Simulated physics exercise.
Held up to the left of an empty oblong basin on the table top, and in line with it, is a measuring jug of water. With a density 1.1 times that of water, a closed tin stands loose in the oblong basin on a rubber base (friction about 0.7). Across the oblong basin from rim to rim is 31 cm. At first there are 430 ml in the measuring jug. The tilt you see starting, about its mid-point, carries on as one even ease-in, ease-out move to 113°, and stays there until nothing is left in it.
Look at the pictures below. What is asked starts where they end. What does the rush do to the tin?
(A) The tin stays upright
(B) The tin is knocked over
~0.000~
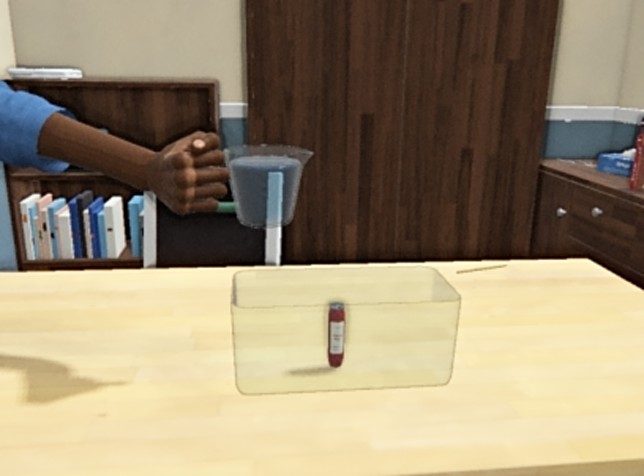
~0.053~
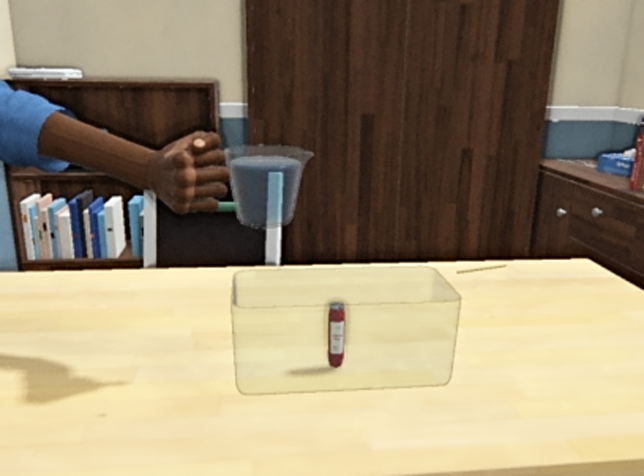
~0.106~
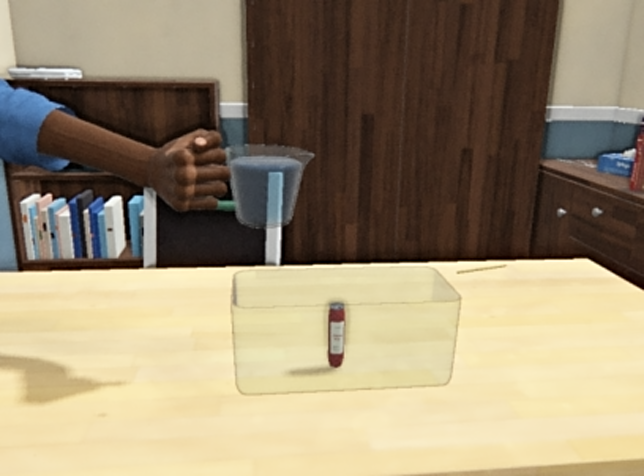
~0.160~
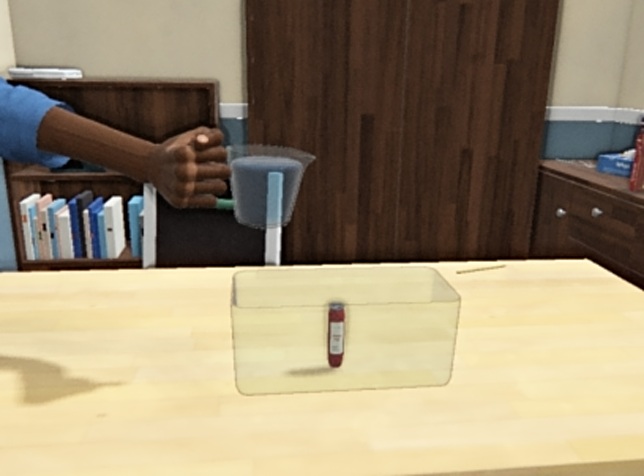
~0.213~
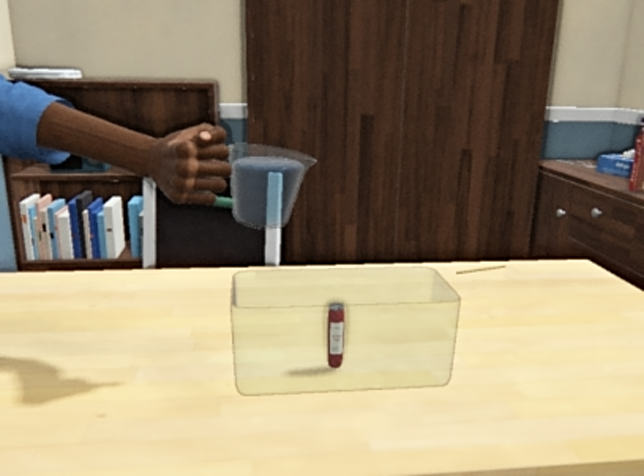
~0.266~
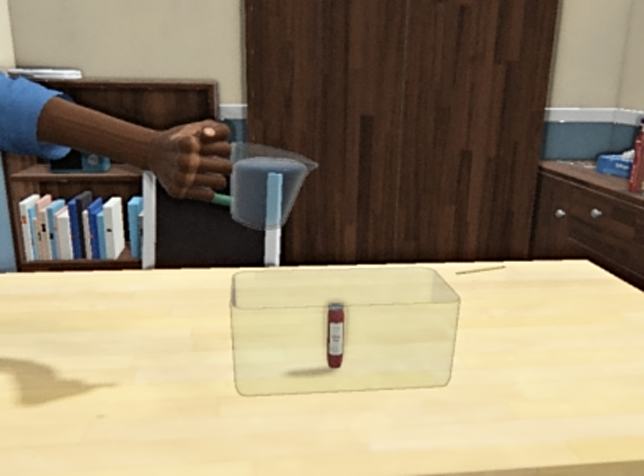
Answer: A.
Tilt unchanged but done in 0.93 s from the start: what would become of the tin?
With that tilt, the tin stays on its base.
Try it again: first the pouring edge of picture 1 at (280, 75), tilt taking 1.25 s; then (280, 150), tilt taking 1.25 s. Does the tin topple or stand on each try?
In the first try it comes down; in the second it comes down.
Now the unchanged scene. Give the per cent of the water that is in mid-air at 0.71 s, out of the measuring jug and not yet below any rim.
I'd say close to 24 per cent.
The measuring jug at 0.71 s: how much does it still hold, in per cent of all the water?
Around 64 percent.
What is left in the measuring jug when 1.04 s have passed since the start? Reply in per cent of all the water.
Close to 7 percent of the total.
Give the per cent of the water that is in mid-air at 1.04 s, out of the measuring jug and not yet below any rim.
12 per cent or so.
After 0.71 s the tilt is 69° and 64 per cent is still to pour; the tin stands where it began.
After 1.04 s the tilt is 105° and 7 per cent is still to pour; the tin stands where it began.
After 1.38 s the tilt is 113° and 0 per cent is still to pour; the tin stands where it began.
After 1.75 s the tilt is 113° and 0 per cent is still to pour; the tin stands where it began.
In the end the tin stands where it began.
